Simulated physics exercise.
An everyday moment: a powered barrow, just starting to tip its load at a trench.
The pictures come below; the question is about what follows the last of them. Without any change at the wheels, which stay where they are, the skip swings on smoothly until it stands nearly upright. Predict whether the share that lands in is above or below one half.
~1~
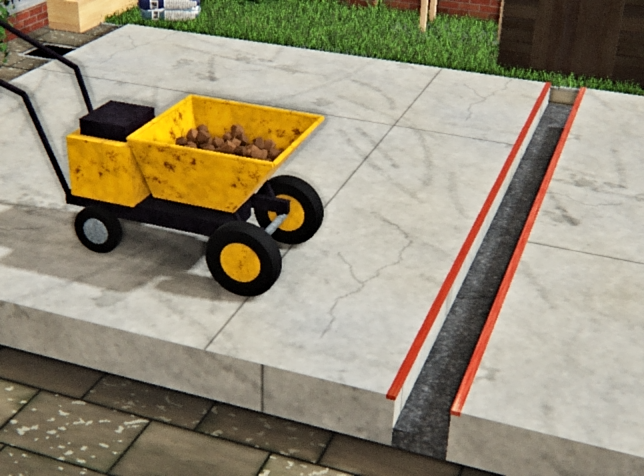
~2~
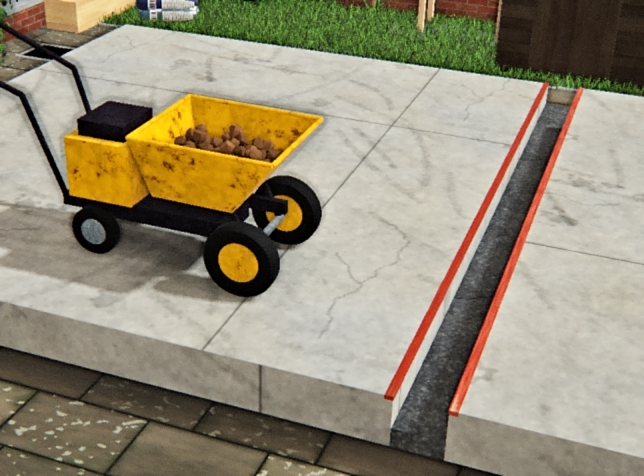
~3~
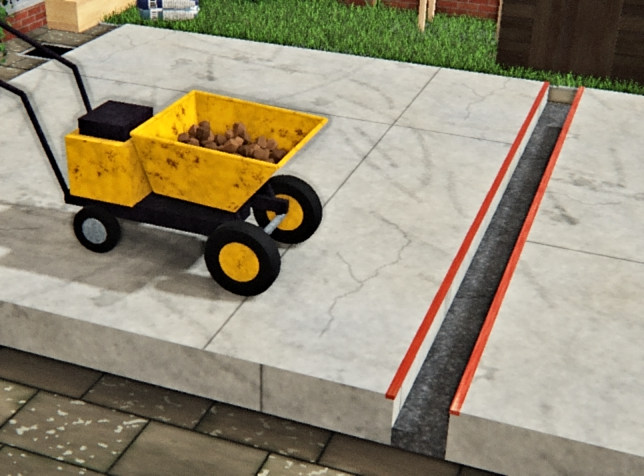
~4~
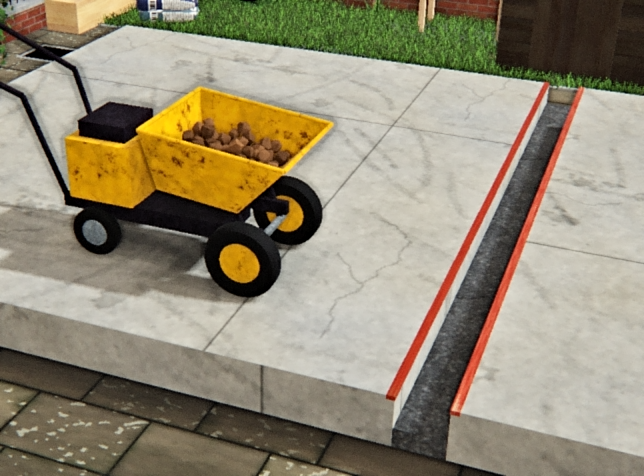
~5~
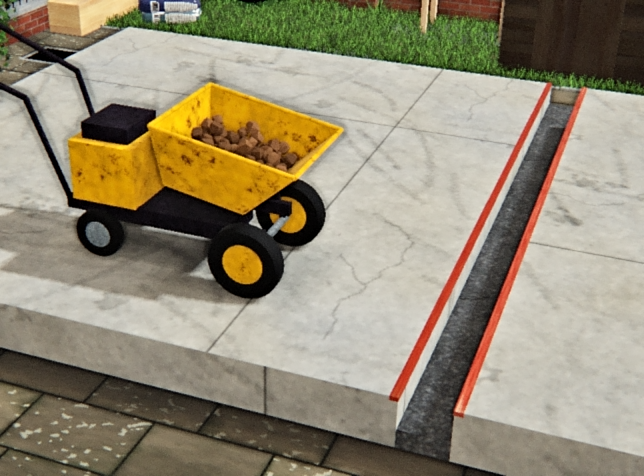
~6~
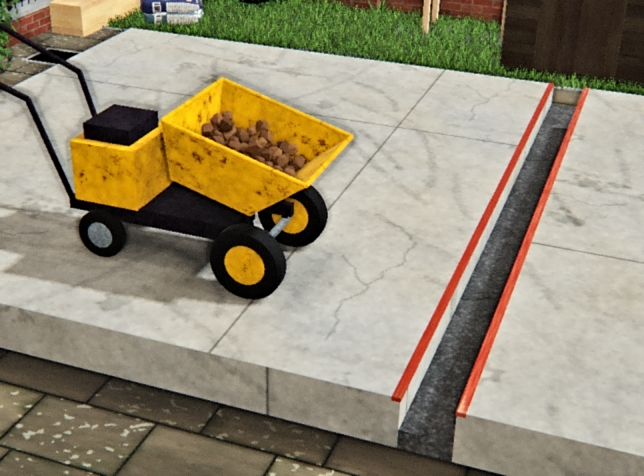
Not the bulk.
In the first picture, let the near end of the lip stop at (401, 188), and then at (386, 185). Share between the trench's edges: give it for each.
First spot: Roughly 10 percent; second spot: Roughly 30 percent.
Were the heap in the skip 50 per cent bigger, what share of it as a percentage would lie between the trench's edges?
It would be around 30 per cent of the load.
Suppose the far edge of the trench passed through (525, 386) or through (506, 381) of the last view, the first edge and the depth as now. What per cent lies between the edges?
Lab note: Try one about 20 %, try two about 20 %.
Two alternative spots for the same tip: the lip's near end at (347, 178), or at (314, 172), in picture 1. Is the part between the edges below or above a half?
Place one, the greater portion; place two, the greater portion.
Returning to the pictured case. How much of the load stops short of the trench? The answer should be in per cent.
My estimate is close to 75 in a hundred.
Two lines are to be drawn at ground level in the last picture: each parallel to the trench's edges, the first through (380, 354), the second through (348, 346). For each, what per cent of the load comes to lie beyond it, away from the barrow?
About 50 % and 90 %.
Just after the last frame, skip tipped steeply; every one in the skip.
A moment on, skip tipped steeply; almost all in the skip; about a tenth short of the trench.
Further on, skip tipped right over; roughly a quarter in the skip; roughly two thirds short of the trench; about a tenth in or heaped over the trench.
When it is over, skip tipped right over; the larger part short of the trench; roughly a quarter in or heaped over the trench; not one beyond it.
